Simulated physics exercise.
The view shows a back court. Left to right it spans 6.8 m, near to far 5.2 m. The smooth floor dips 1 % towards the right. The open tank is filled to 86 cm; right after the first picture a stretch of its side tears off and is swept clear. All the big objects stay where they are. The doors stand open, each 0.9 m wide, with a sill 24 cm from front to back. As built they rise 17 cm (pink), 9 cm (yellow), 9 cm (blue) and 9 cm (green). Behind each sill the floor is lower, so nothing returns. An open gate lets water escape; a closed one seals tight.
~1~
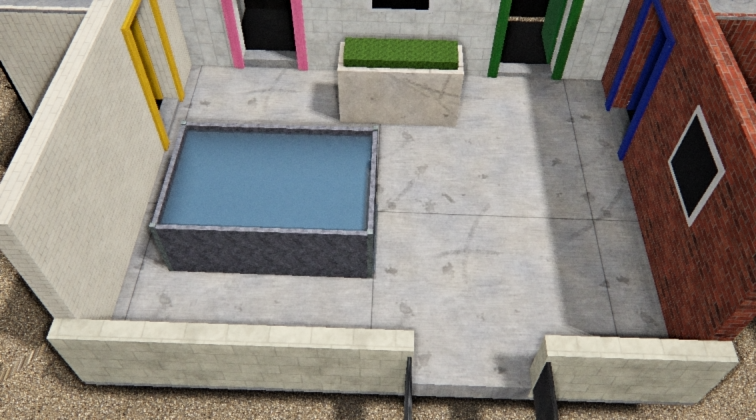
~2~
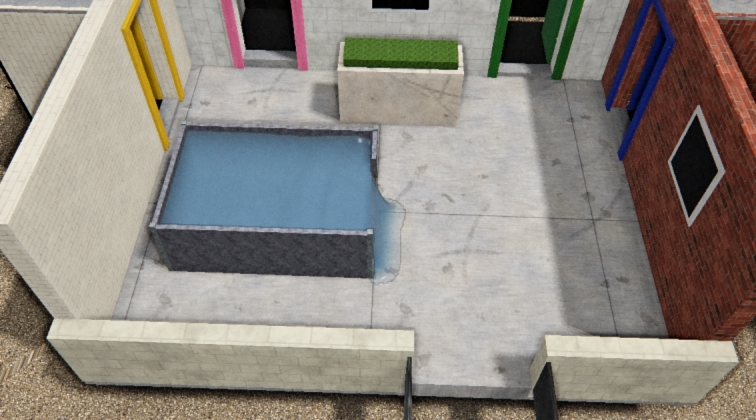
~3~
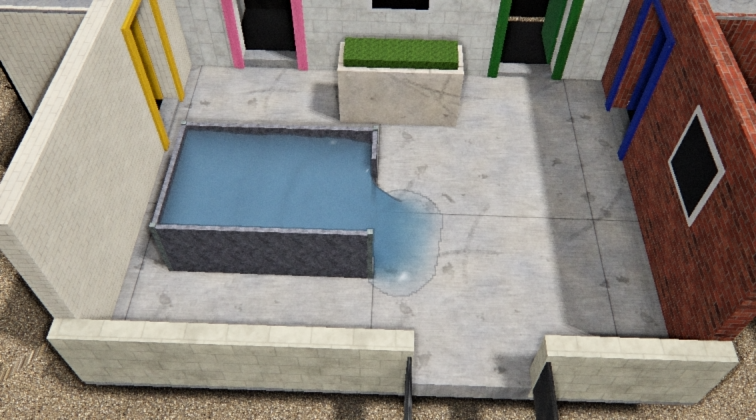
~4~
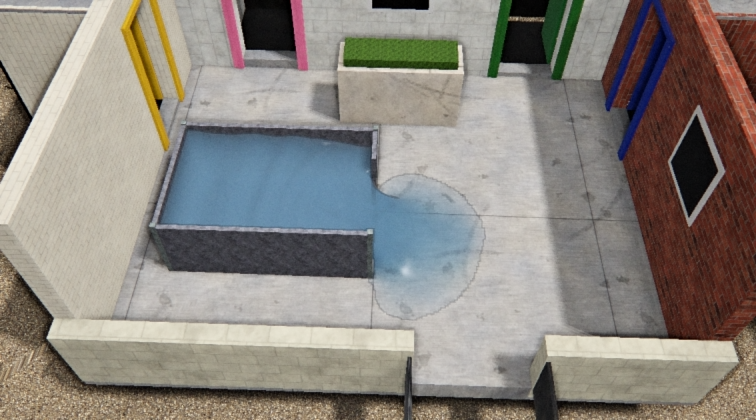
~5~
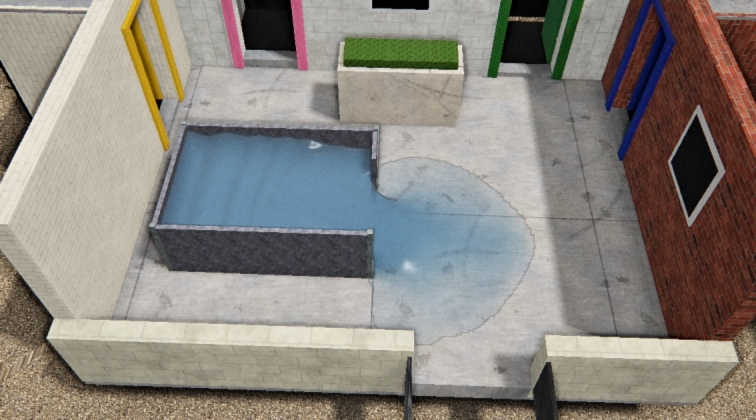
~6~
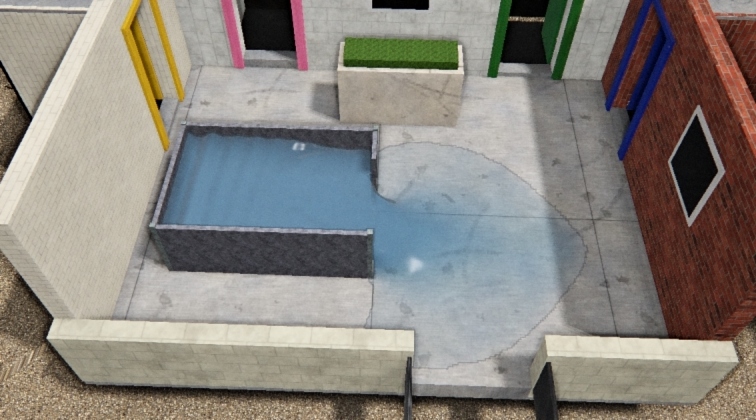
Water pouring from the open right side of a grey tank and spreading in a widening sheet across a walled courtyard floor.
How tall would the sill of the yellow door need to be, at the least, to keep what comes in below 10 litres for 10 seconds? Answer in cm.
Some 7.5 cm above the ground.
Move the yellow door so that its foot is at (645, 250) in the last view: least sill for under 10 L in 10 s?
Roughly 33 cm.
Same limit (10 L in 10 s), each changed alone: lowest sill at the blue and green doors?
Roughly 20 cm at blue and 21 cm at green.
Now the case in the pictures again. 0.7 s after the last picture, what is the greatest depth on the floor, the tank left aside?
Up to some 46 cm.
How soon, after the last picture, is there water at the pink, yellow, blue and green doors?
Pink 4.0 s, yellow 5.5 s, blue 0.7 s, green 1.4 s.
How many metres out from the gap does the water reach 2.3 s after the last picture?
Some 4.8 m out.
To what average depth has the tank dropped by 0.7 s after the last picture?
About 55 cm.
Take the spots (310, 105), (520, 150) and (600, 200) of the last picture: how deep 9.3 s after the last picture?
In that order: 3, 10 and 11 cm.
Then, 0.7 s after the last picture water covers 45 % of the floor, deepest (46 cm) near (381, 249); it has not reached the yellow door.
Then, 2.3 s after the last picture water covers 50 % of the floor, deepest (36 cm) near (597, 93); it has not reached the yellow door.
Then, 9.3 s after the last picture water covers 90 % of the floor, deepest (14 cm) near (668, 374); 8 cm at the yellow door, 5 litres in over its 9 cm sill.
At the yellow door as built, the water peaked near 11 cm, 6.1 s after the last picture.
With a sill of 6.5 cm, 17 litres would have come in within the 10 s; with 8.5 cm, 7 litres. So under 10 litres takes about 7.5 cm.
